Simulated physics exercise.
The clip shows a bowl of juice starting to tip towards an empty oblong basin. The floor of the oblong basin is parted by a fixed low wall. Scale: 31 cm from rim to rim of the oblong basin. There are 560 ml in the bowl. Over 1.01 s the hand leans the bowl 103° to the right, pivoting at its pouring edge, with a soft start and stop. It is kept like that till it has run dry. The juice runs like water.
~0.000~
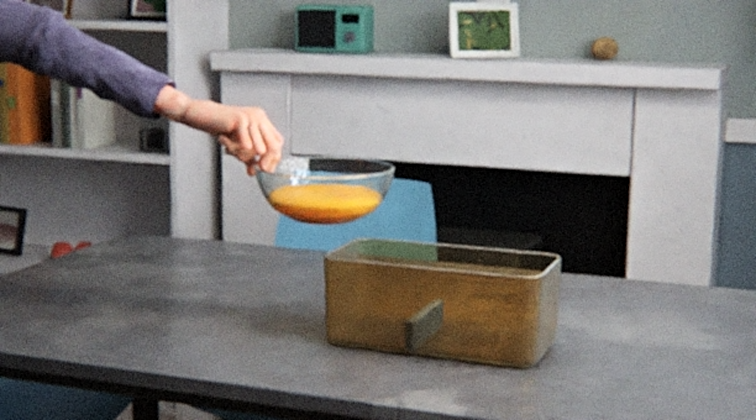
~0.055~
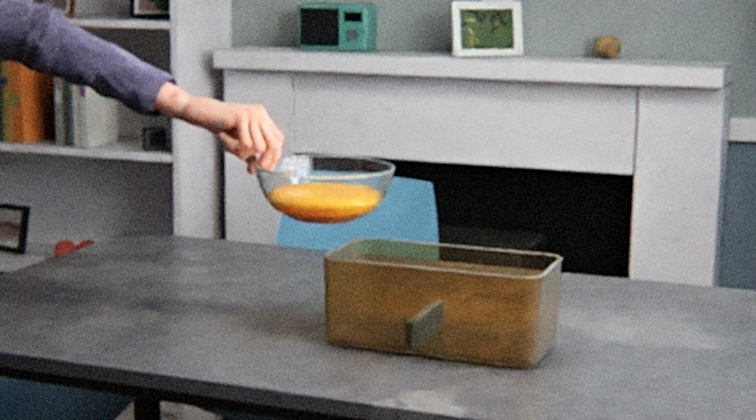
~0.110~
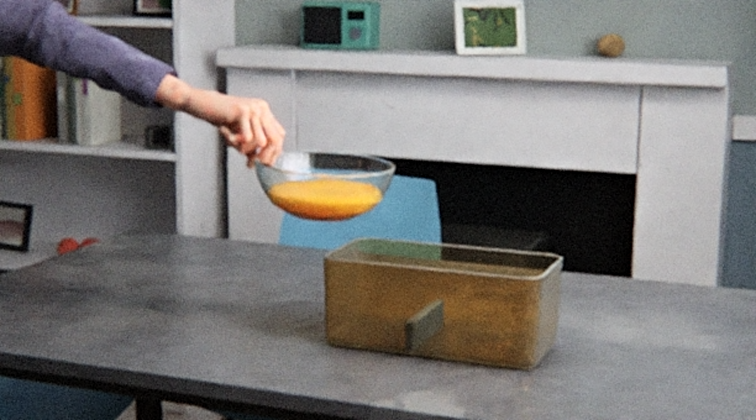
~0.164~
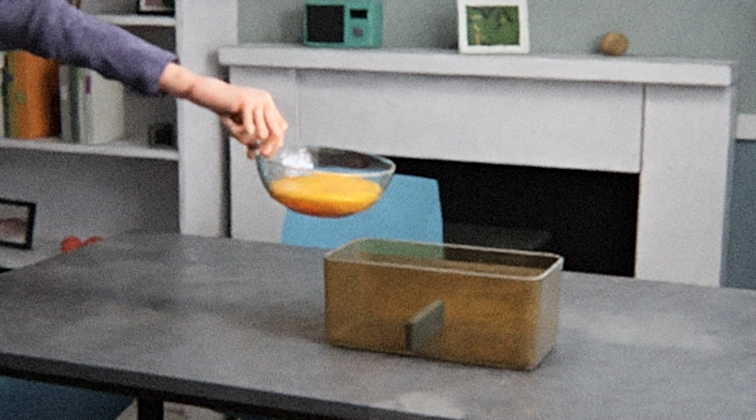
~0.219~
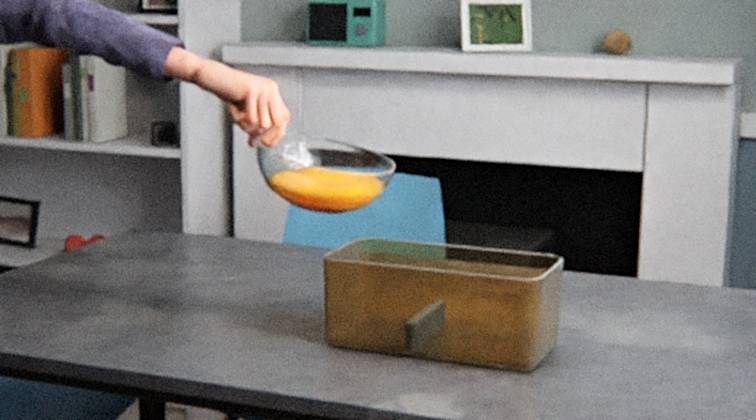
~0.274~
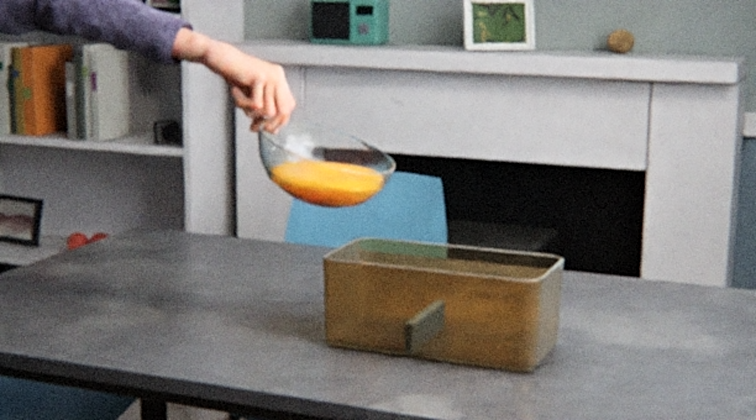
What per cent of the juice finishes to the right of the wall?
The far part has some 89 per cent.
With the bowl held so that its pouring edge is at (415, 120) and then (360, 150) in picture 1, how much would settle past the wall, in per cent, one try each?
In turn about 90 and 75 per cent.
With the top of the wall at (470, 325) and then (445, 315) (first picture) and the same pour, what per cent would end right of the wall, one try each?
In turn about 30 and 80 per cent.
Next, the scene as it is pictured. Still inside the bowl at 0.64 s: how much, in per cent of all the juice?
About 44 per cent.
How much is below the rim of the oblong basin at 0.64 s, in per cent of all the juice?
About 7 per cent.
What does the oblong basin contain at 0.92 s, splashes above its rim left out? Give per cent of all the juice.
Some 86 per cent.
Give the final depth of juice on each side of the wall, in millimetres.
Some 4 mm on the left and 22 mm on the right.
After 0.64 s the tilt is 73° and 45 per cent is still to pour, 2 is left of the wall and 5 right of it.
After 0.92 s the tilt is 101° and 0 per cent is still to pour, 5 is left of the wall and 82 right of it.
After 1.20 s the tilt is 103° and 0 per cent is still to pour, 10 is left of the wall and 89 right of it.
After 1.51 s the tilt is 103° and 0 per cent is still to pour, 10 is left of the wall and 89 right of it.
In the end 10 per cent lies left of the wall, 89 right of it and 1 outside.
